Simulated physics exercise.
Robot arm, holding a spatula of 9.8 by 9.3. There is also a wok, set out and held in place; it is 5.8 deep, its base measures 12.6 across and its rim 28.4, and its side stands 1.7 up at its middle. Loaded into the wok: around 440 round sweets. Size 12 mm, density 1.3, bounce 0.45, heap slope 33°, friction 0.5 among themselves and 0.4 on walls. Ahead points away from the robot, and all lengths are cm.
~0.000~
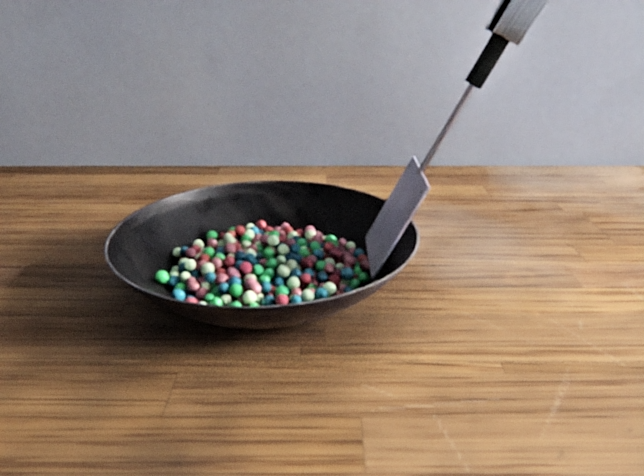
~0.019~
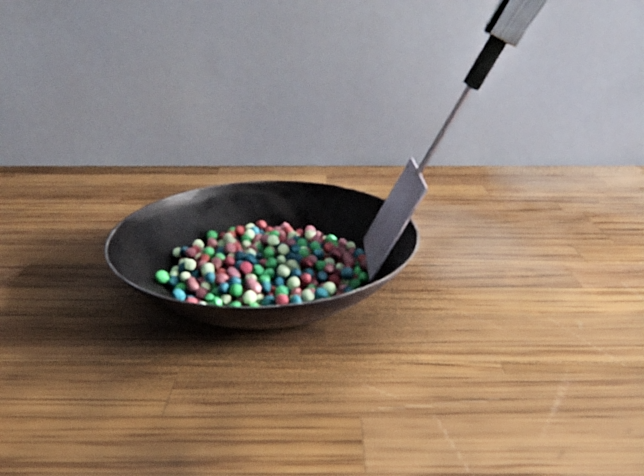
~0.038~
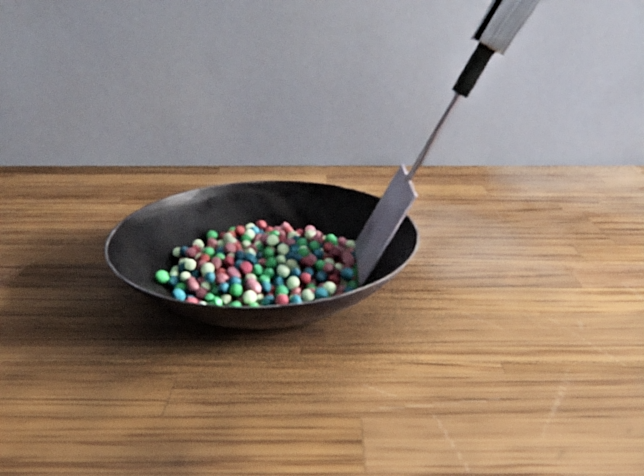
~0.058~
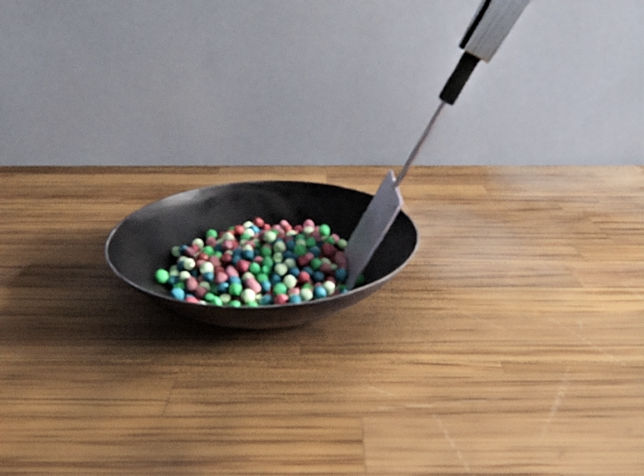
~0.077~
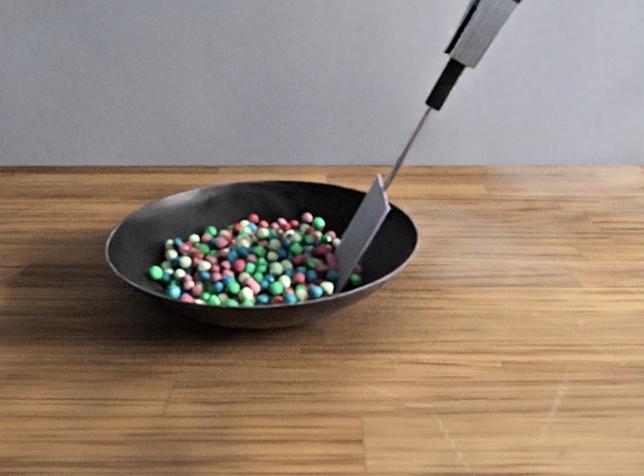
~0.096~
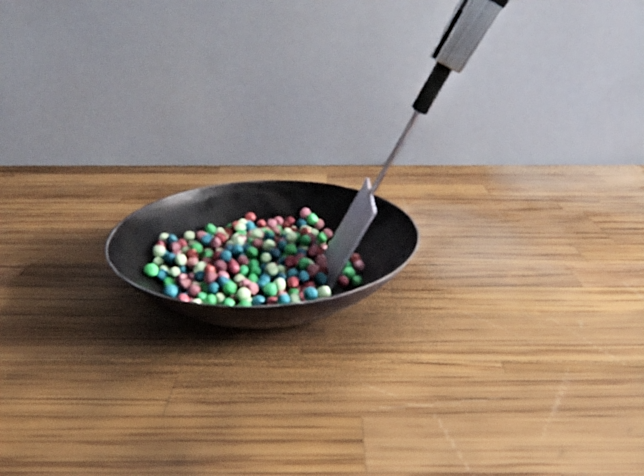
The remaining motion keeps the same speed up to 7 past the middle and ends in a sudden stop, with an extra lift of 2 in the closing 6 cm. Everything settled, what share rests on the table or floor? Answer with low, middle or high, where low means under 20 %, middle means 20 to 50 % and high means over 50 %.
Low.
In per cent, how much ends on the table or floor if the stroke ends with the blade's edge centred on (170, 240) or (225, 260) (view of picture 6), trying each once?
Respectively some 30 and 0 percent end on the table or floor.
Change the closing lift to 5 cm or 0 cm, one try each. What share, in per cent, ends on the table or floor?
5 and 5 per cent.
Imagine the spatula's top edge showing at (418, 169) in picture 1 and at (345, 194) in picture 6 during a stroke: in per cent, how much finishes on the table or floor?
Off the vessel, on the table or floor: Some 15 percent.
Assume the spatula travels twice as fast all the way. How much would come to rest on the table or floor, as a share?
I'd expect near 25 per cent.
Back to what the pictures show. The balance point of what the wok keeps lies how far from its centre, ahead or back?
The kept load is shifted forward by about 5.5 cm.
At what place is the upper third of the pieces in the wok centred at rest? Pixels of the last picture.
Centre: Roughly (162, 242).
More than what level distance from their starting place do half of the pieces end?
5 cm.
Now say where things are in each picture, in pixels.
In the first frame, spatula top edge at (421, 170), sloping 63°; upper third of the load around (267, 260), from x 160 to 365, top at y 225; 439 in the wok.
In the second frame, spatula top edge at (419, 172), sloping 63°; upper third of the load around (267, 260), from x 160 to 365, top at y 225.
In the third frame, spatula top edge at (409, 178), sloping 63°; upper third of the load around (264, 259), from x 160 to 365, top at y 225.
In the fourth frame, spatula top edge at (396, 185), sloping 63°; upper third of the load around (264, 258), from x 160 to 360, top at y 225.
In the fifth frame, spatula top edge at (384, 190), sloping 63°; upper third of the load around (252, 256), from x 155 to 355, top at y 220.
In the sixth frame, spatula top edge at (371, 193), sloping 63°; upper third of the load around (247, 255), from x 150 to 360, top at y 215; 439 in the wok.
By 0.17 s, sloping 63°, highest piece 5 above the table; 439 in the wok.
By 0.25 s, sloping 63°, highest piece 7 above the table; 439 in the wok.
By 0.49 s, sloping 63°, highest piece 7 above the table; 417 in the wok, 17 on the table or floor, 5 on the blade or in flight.
By 1.54 s, sloping 63°, highest piece 7 above the table; 417 in the wok, 22 on the table or floor.
Final count, 417 in the wok, 22 on the table or floor. That is 5 % on the table or floor.
